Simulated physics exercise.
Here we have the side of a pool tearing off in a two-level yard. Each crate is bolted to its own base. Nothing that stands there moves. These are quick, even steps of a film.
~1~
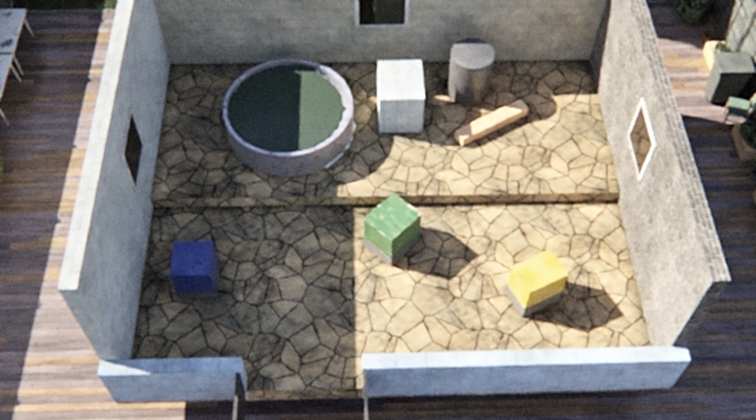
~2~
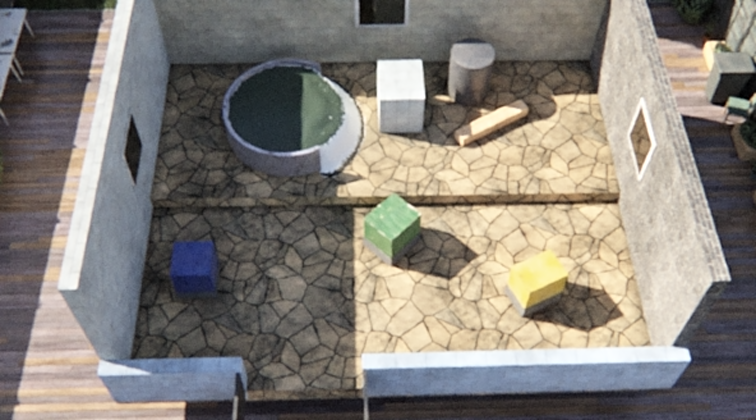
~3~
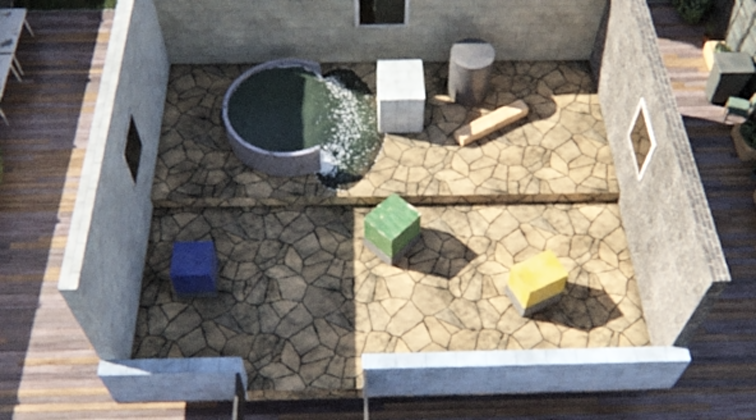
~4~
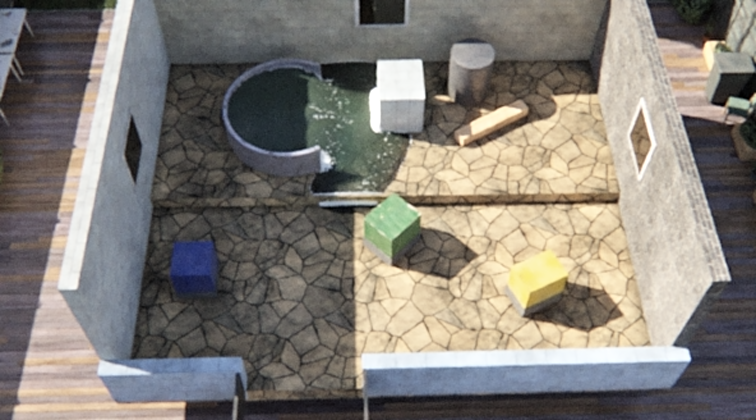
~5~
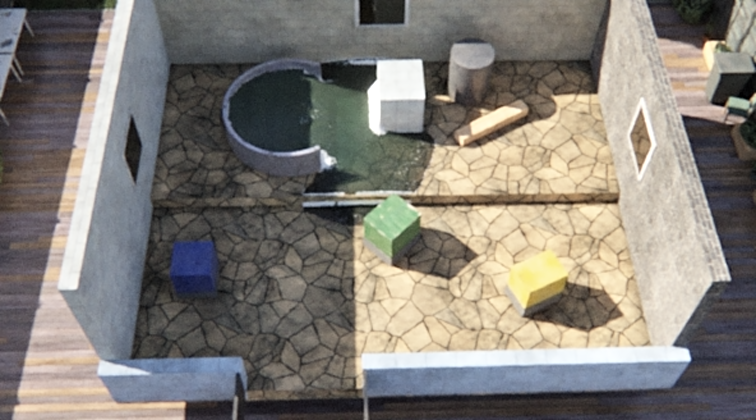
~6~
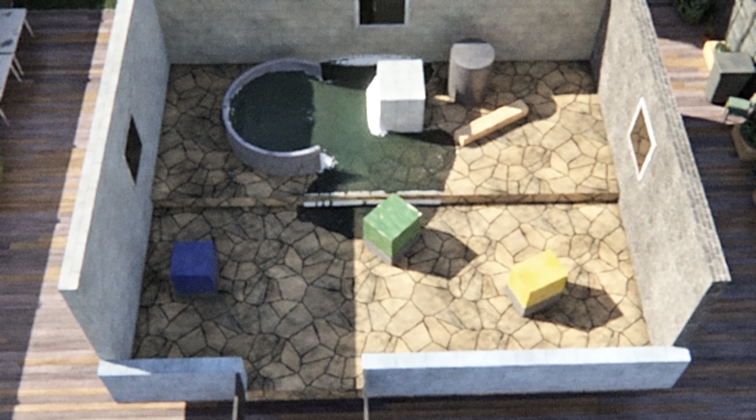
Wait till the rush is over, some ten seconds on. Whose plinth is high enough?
In the end: The blue crate keeps dry; the yellow crate keeps dry; the green crate keeps dry.
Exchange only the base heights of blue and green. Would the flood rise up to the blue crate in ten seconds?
Then: The blue one is spared.
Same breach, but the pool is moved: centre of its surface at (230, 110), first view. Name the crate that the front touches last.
The one in blue.
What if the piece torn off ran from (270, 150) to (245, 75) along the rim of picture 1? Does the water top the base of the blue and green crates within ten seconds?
One by one: Blue crate is topped, green crate is safe.
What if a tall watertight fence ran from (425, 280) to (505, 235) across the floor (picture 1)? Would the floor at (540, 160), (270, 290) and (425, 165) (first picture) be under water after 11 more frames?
In turn: Awash, clear, awash.
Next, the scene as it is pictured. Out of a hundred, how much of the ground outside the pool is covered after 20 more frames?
Roughly 55 per cent.
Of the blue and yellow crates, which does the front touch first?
First comes the one in yellow.
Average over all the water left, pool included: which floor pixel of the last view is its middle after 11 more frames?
Around (383, 132).
A moment on, water covers 25 % of the floor; the blue crate not reached, the yellow crate not reached, the green crate water round its plinth.
Next, water covers 40 % of the floor; the blue crate not reached, the yellow crate water round its plinth, the green crate water round its plinth.
Then, water covers 55 % of the floor; the blue crate not reached, the yellow crate water round its plinth, the green crate water round its plinth.
Later, water covers 70 % of the floor; the blue crate water round its plinth, the yellow crate water round its plinth, the green crate water round its plinth.
In the end, water covers 85 % of the floor; the blue crate stayed above the water, the yellow crate stayed above the water, the green crate stayed above the water.
